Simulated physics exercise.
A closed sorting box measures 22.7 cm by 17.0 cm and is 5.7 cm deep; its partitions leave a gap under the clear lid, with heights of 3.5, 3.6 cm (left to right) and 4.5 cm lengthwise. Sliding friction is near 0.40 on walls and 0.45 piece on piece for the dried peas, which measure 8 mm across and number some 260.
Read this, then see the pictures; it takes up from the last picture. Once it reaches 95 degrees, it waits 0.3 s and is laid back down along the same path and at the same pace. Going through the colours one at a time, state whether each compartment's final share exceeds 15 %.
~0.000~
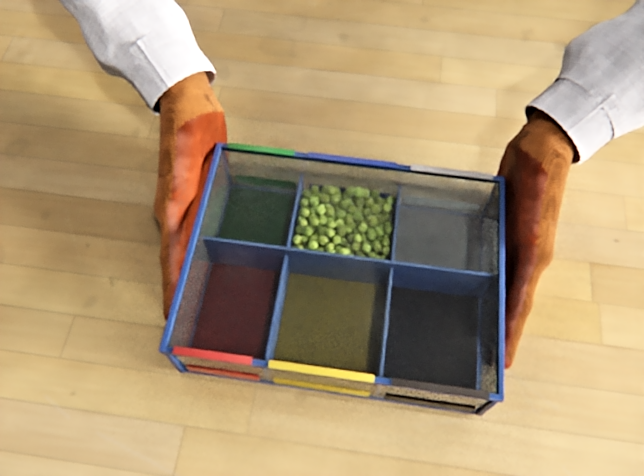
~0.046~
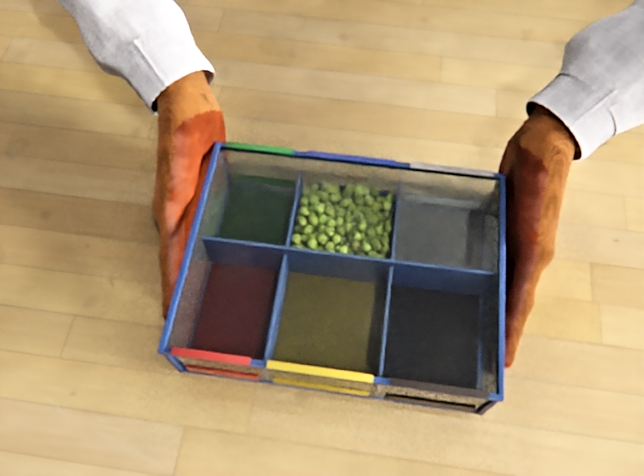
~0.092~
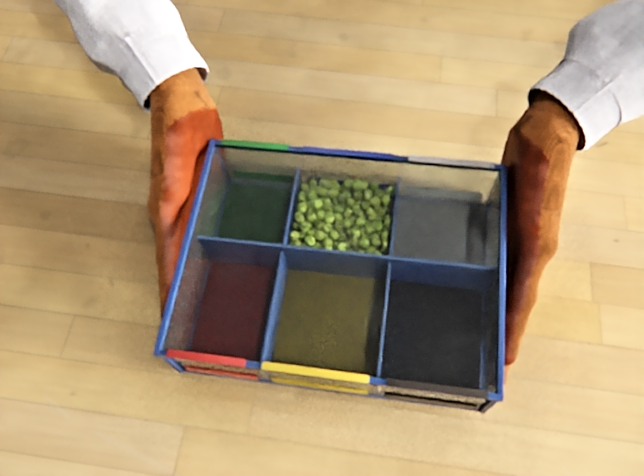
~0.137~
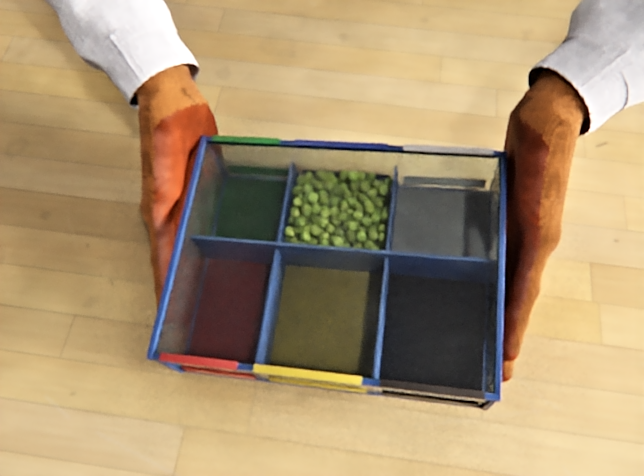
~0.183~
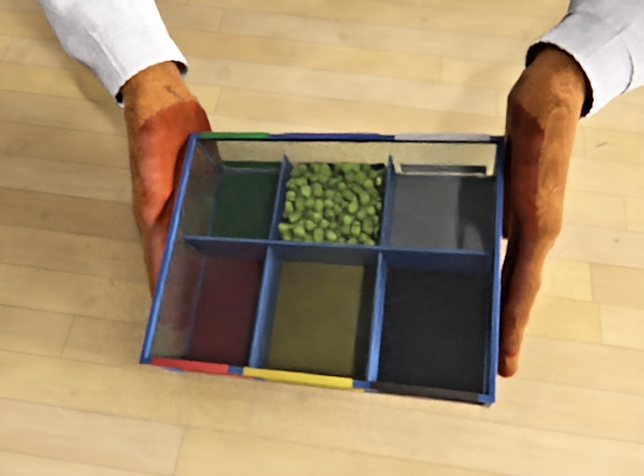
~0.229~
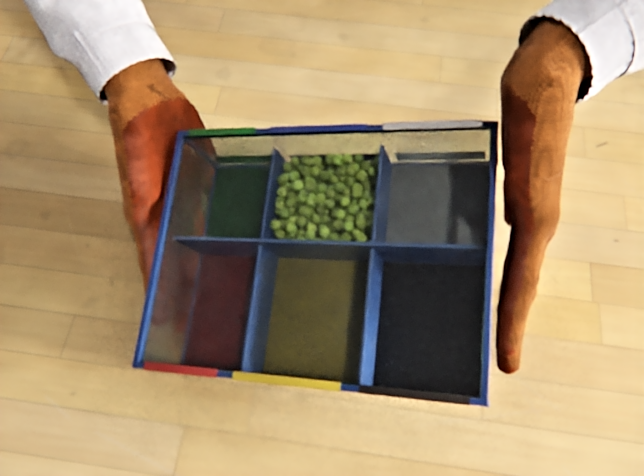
Red compartment: Exceeds; blue compartment: Exceeds; green compartment: Exceeds; yellow compartment: Does not exceed; white compartment: Does not exceed; black compartment: Does not exceed.
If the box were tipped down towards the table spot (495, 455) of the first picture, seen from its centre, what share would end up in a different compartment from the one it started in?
Around 50 percent of them.
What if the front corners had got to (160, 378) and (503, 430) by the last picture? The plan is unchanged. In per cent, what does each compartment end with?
Red 0, blue 75, green 0, yellow 5, white 0, black 20.
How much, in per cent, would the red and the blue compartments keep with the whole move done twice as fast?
Outcome, in per cent - red: 30; blue: 40.
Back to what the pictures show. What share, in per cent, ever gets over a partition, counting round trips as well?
I'd guess roughly 65 percent.
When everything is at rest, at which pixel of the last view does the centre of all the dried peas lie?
I'd put it at about (258, 258).
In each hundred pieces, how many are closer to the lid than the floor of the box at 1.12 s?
I'd say around 60 percent of the pieces.
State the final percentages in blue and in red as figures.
Blue 35 %, red 35 %.
Then, at 1.12 s, tilt 95 degrees; red 25 %, blue 50 %, green 25 %.
Then, at 1.71 s, tilt 49 degrees; red 35 %, blue 40 %, green 25 %.
After 2.35 s, tilt 0 degrees; red 35 %, blue 35 %, green 25 %.
By 2.9 s all is still; red 35 %, blue 35 %, green 25 %, yellow 0 %, white 0 %, black 0 %.
